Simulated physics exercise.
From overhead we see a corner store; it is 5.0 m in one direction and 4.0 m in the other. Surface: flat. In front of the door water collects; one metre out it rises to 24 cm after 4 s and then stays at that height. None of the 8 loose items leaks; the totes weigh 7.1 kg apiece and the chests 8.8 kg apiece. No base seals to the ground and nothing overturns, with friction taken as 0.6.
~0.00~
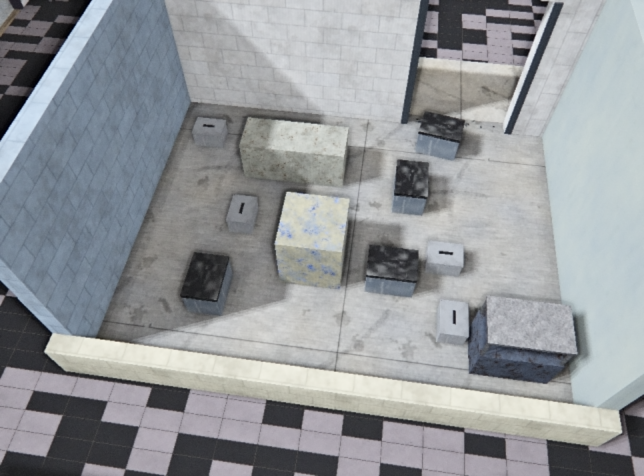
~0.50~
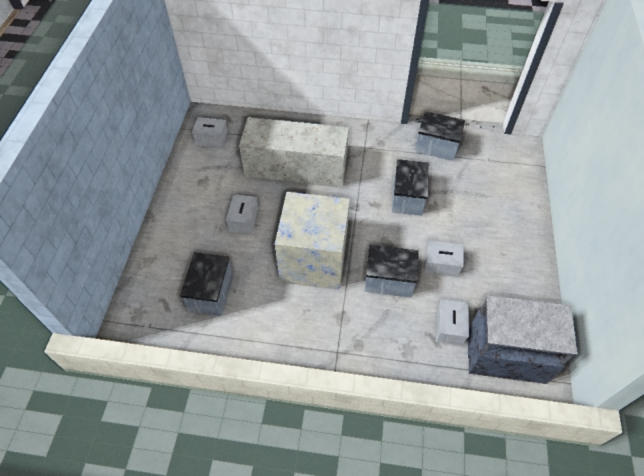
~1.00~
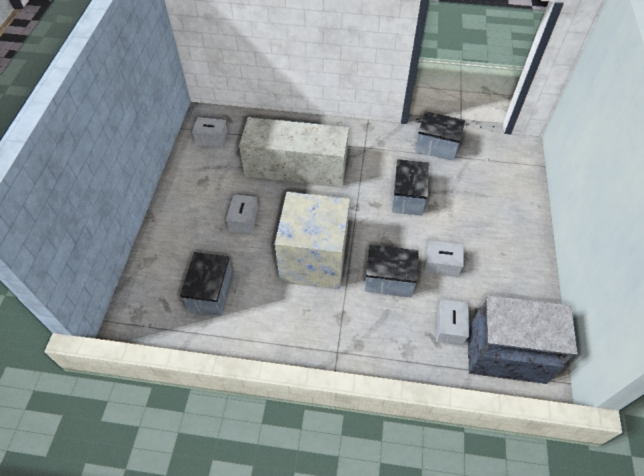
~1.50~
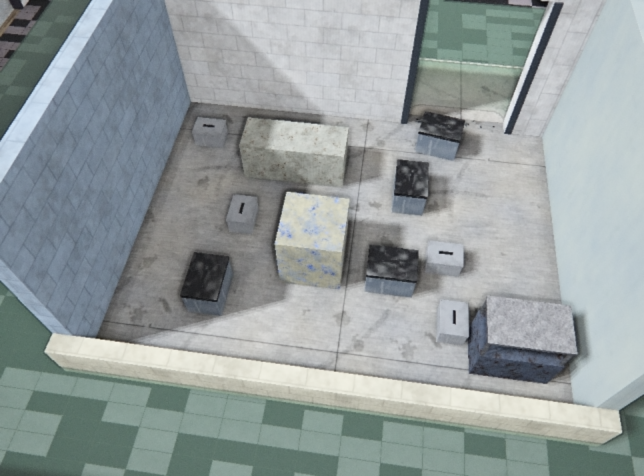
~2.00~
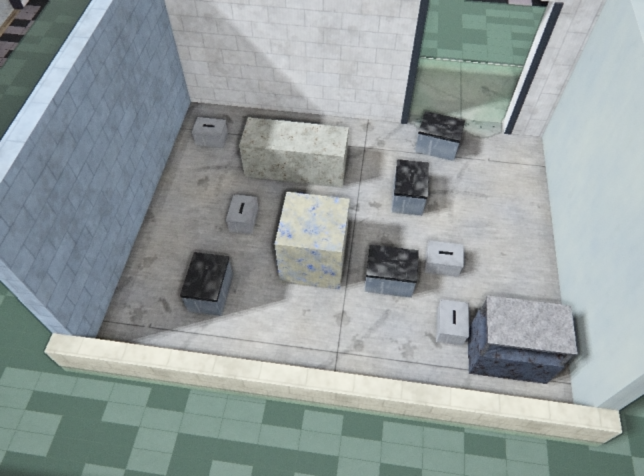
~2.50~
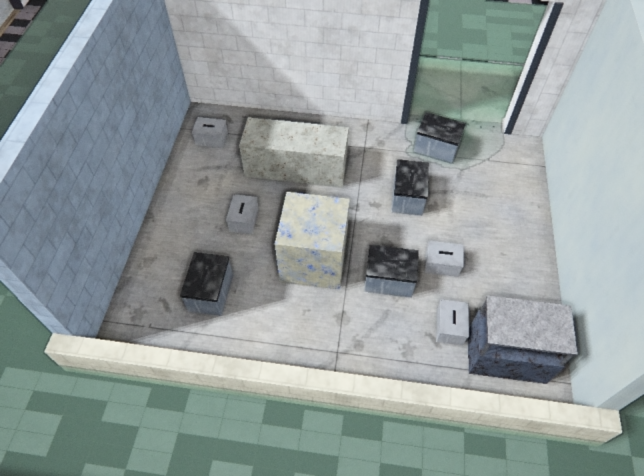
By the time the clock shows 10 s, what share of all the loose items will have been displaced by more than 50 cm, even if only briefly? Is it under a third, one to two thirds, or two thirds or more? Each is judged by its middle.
Large share.
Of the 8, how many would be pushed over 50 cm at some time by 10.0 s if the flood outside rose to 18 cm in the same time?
Then it comes to 5.
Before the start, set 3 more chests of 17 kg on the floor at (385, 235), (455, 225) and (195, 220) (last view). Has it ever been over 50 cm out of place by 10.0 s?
In the same order as the question: Farther, farther, not as far.
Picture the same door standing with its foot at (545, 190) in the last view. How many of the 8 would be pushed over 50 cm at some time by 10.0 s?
You'd get 5 in that case.
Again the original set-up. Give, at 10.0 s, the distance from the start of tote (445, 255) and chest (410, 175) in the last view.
In that order: 350 cm, 250 cm.
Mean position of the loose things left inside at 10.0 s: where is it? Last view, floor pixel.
At about (189, 240).
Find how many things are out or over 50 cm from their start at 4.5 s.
Count: 1.
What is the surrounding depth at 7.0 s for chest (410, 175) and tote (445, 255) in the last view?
First about 4 cm, second about 13 cm.
After 3.5 s 1 of 8 are over 50 cm from their spots; 0 afloat.
After 4.5 s 1 of 8 are over 50 cm from their spots; 1 afloat.
After 7.0 s 5 of 8 are over 50 cm from their spots; 4 afloat.
After 10.0 s 6 of 8 are over 50 cm from their spots, and 6 have been at some point; 5 afloat.
